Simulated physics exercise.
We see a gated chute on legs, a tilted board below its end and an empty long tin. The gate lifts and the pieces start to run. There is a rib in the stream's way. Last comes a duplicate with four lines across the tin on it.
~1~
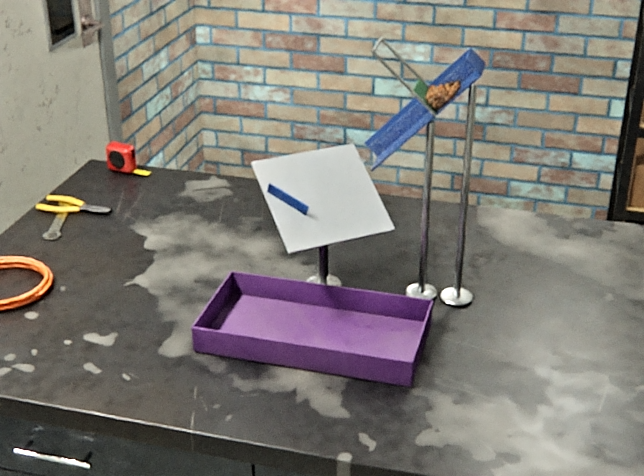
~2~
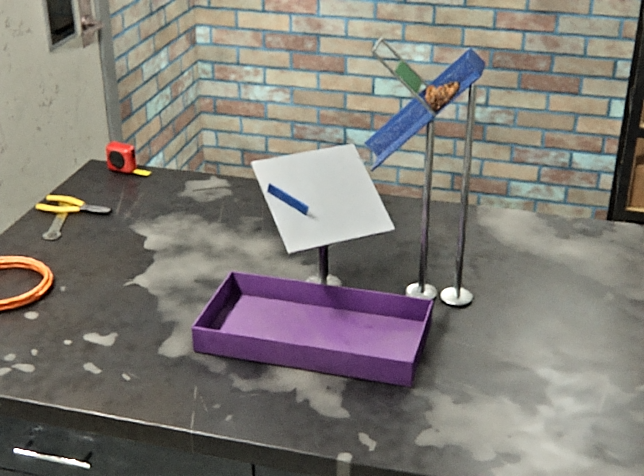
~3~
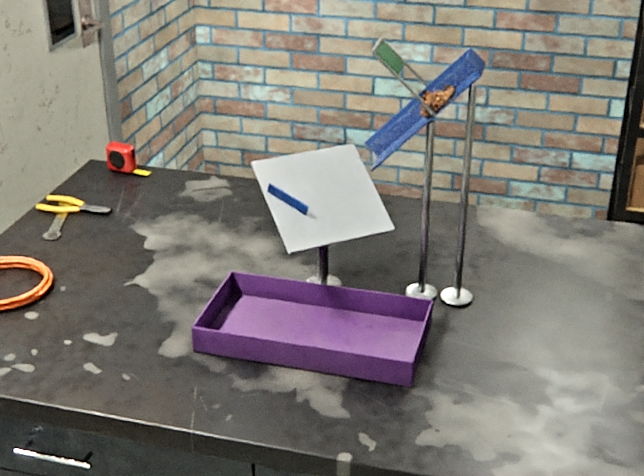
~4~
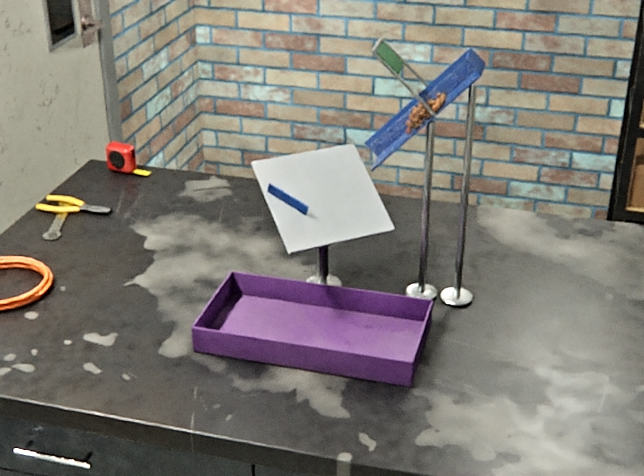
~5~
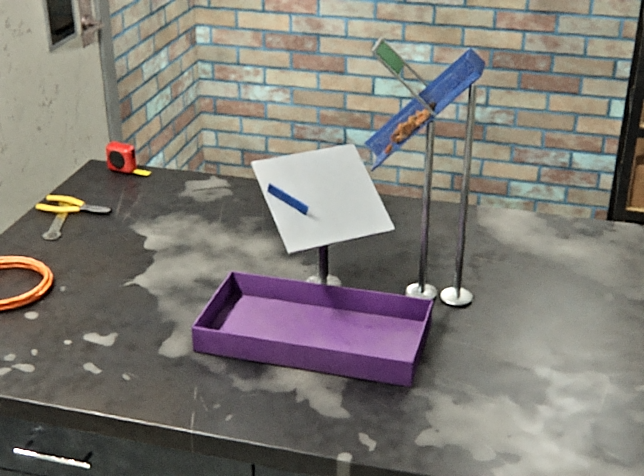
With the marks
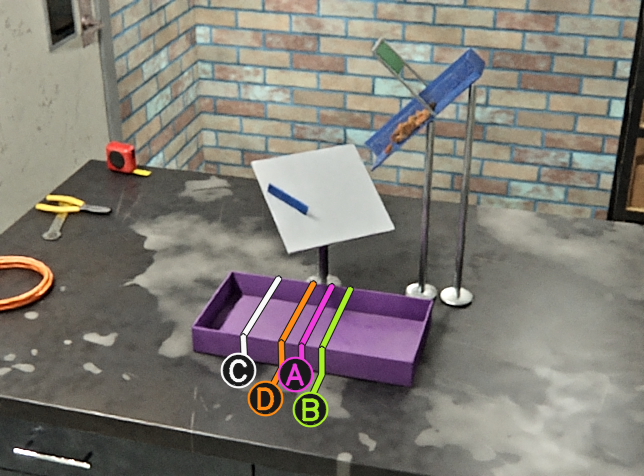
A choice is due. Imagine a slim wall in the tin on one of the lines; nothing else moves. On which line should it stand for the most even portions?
The answer is line B.
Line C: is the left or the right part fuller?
Right.
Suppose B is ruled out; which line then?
It is A.
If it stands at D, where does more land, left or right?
The right side.
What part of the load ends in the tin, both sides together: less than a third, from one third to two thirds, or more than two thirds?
About that: More than two thirds.
On the marked copy, line A crosses the front rim at (301, 344); line B crosses the front rim at (322, 348); line C crosses the front rim at (243, 335); line D crosses the front rim at (281, 341).
Choosing A, of what is caught, roughly a quarter on the left of the divider, roughly two thirds on the right.
Choosing B, of what is caught, roughly half on the left of the divider, roughly half on the right.
Choosing C, of what is caught, not one piece on the left of the divider, every piece on the right.
Choosing D, of what is caught, about a tenth on the left of the divider, almost all on the right.
